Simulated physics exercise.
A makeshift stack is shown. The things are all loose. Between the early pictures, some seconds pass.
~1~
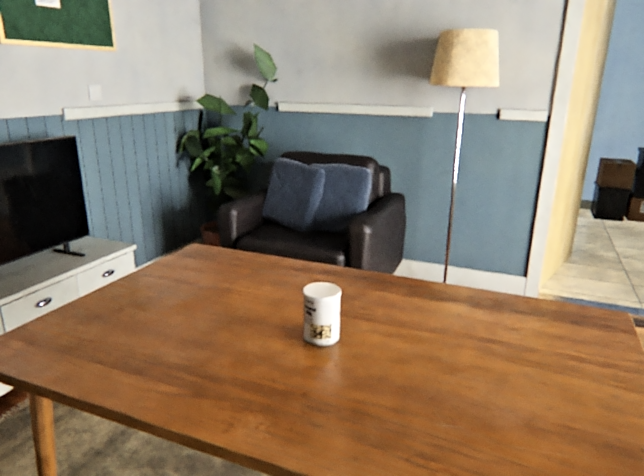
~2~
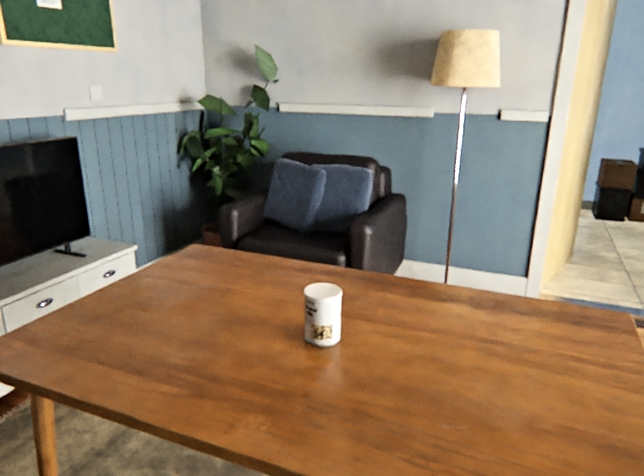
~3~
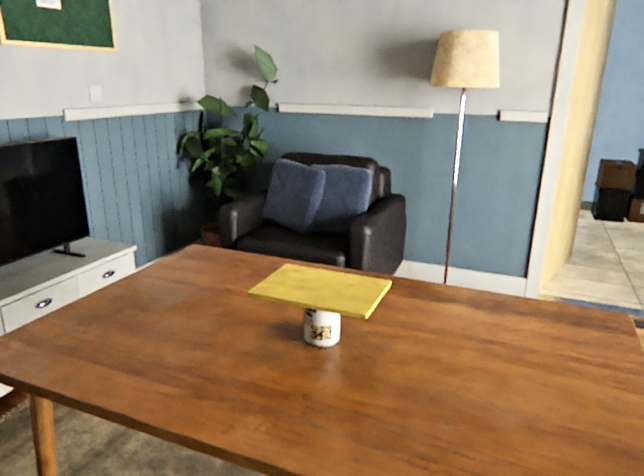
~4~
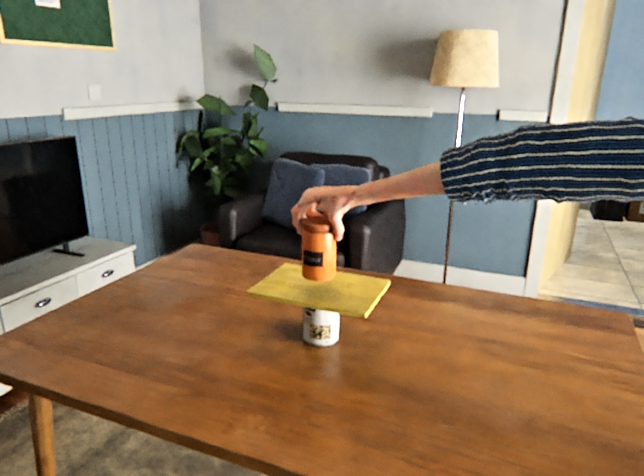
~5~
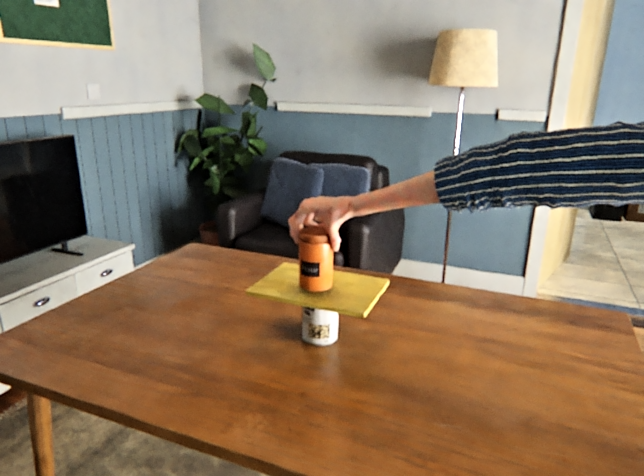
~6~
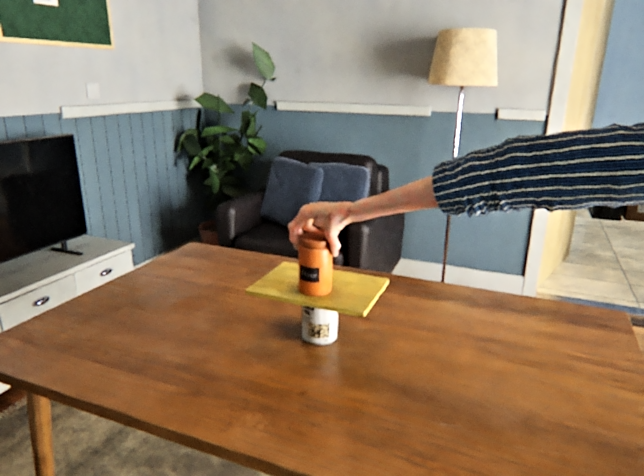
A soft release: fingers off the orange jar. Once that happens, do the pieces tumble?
The stack is going to stay put.
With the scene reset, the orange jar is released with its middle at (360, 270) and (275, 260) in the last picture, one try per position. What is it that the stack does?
Try one: The stack collapses; try two: The stack collapses.
Then, 0.60 s after the last picture, nothing has stirred.
Then, 1.40 s after the last picture, orange jar resting near (315, 264).
At rest, all 3 in place. Seen from the same camera at the end, orange jar near (315, 264). The stack stays up.
